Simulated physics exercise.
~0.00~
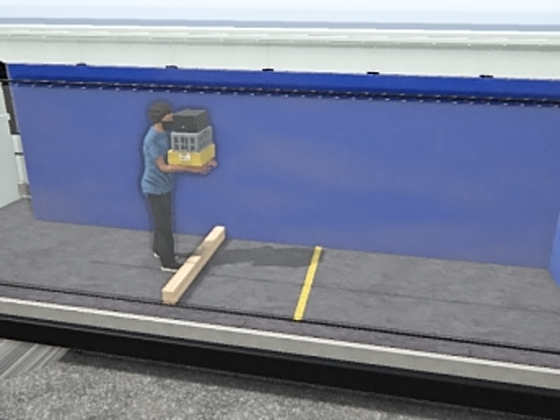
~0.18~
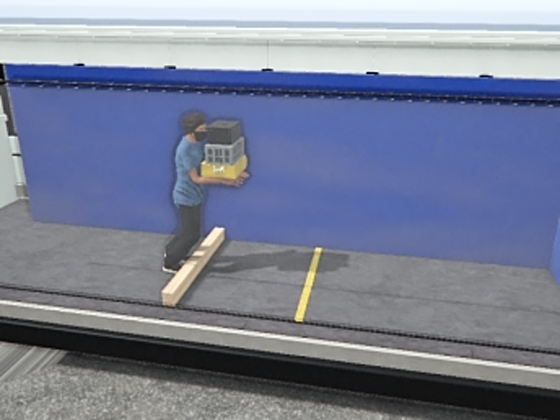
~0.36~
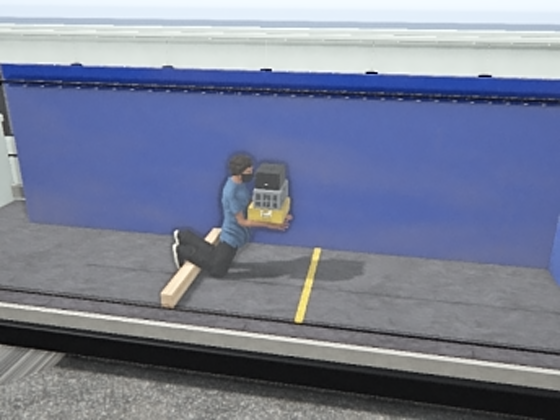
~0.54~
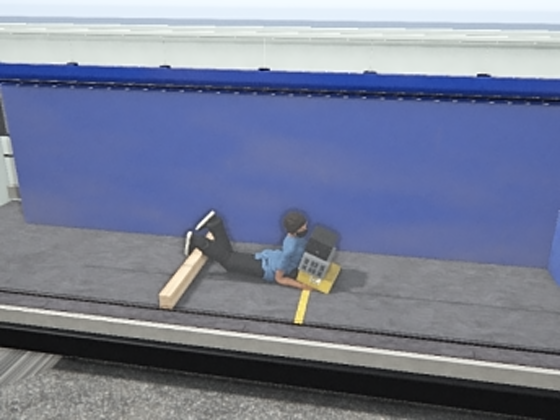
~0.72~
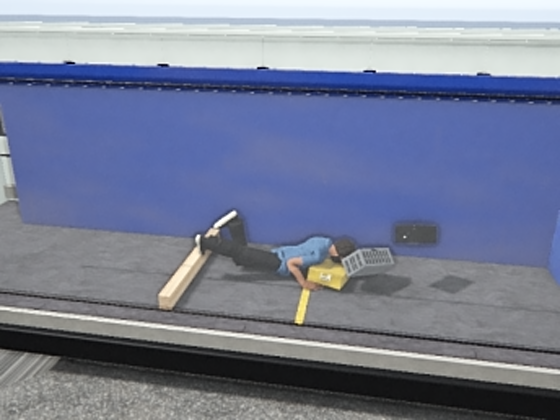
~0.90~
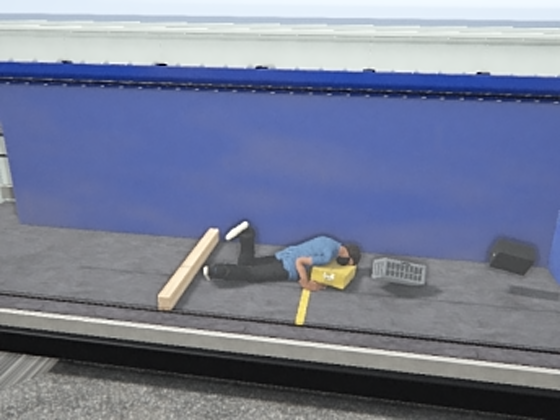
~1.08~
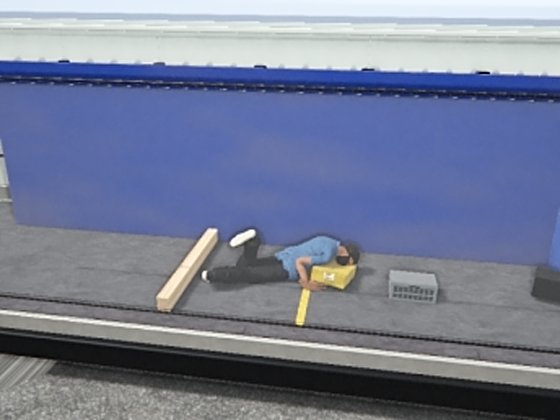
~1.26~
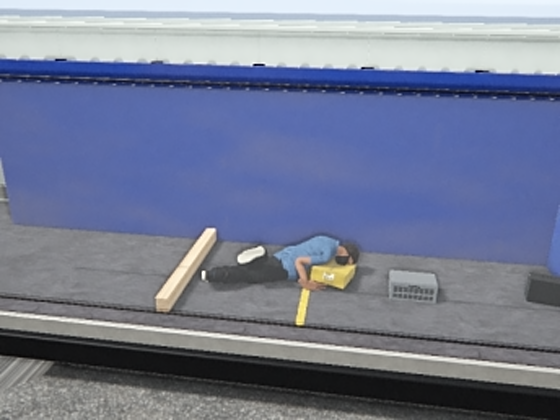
On a grey floor by a blue wall, a person carrying stacked boxes trips over a beam, sprawling as all cross a yellow line.
